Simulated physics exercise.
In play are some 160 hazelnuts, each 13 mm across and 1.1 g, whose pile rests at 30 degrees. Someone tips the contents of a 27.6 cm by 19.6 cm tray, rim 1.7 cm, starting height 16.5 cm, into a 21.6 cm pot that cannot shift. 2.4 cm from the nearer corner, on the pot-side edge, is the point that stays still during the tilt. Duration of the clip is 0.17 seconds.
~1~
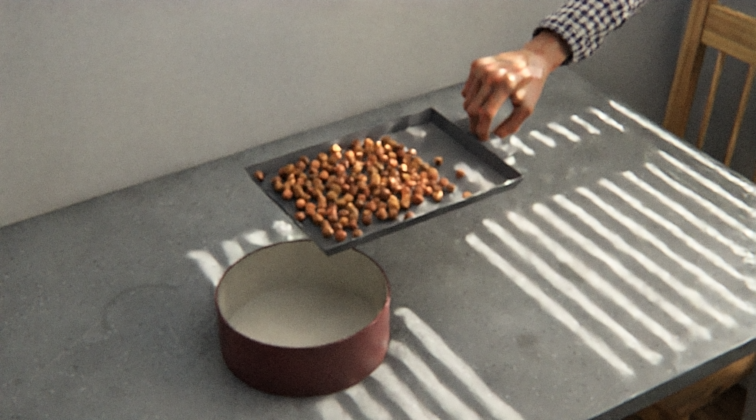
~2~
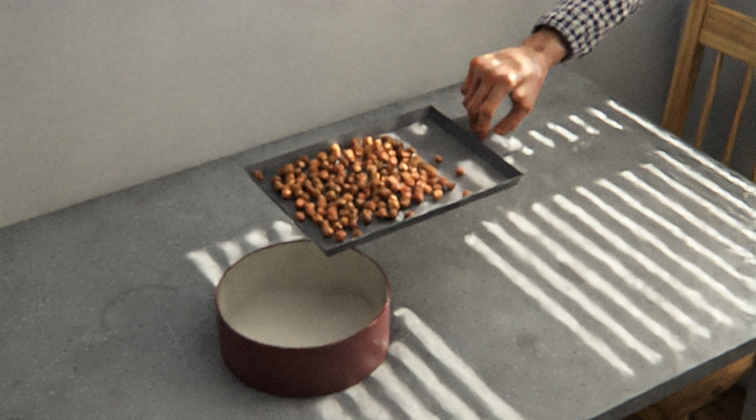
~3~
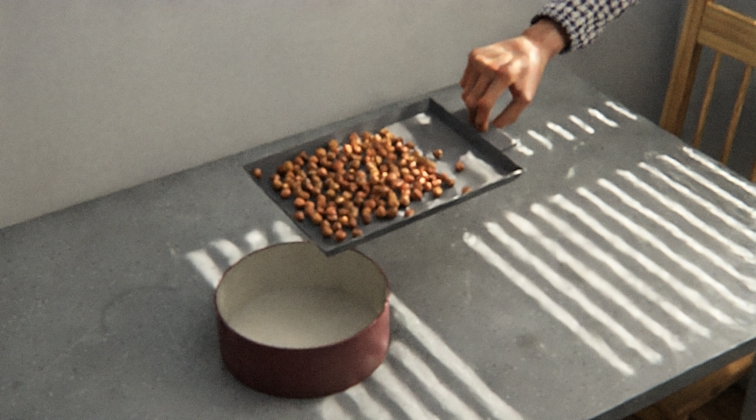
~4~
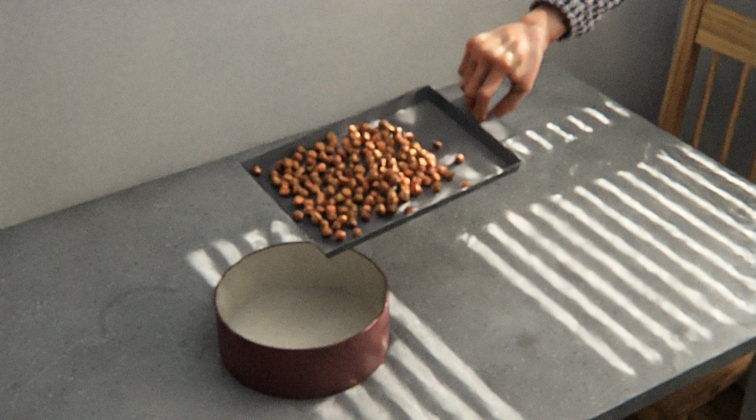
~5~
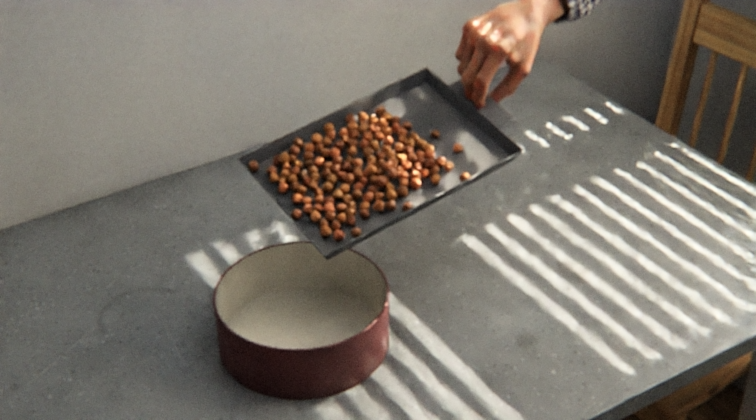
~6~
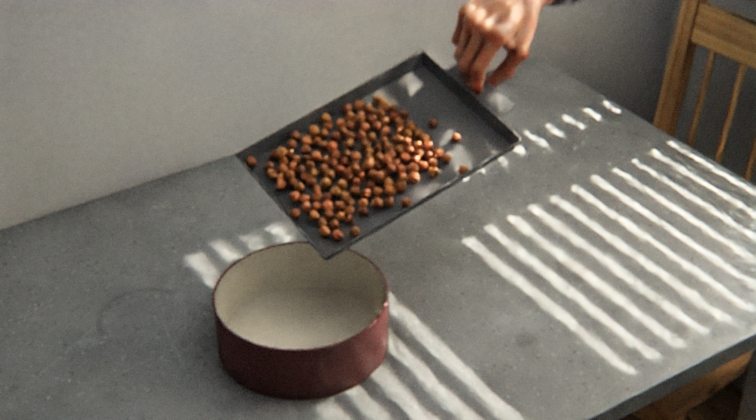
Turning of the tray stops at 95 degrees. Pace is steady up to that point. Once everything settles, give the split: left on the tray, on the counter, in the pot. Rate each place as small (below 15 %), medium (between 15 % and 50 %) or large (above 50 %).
Tray - small; counter - medium; pot - large.
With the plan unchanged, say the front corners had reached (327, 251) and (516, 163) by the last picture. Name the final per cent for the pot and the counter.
Split: Pot = 45, counter = 55.
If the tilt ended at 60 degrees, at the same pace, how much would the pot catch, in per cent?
Then about 50 per cent.
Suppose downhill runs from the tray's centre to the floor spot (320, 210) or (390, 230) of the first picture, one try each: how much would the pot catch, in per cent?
Approximately 65 percent, then 45 percent.
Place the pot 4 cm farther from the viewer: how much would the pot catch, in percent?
About 15 %.
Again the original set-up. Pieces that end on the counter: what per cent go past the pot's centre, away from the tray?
Around 90 per cent, give or take.
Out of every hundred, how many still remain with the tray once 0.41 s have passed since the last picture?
55 %, give or take.
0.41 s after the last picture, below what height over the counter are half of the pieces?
Median height: Approx. 18 cm.
Then, 0.25 s after the last picture, tilt 57 degrees; the tray holds 100 %, the pot 0 %.
Then, 0.41 s after the last picture, tilt 82 degrees; the tray holds 55 %, the pot 5 %.
Then, 0.70 s after the last picture, tilt 95 degrees; the tray holds 0 %, the pot 60 %.
In the end, tray 0 %, counter 40 %, pot 60 %.
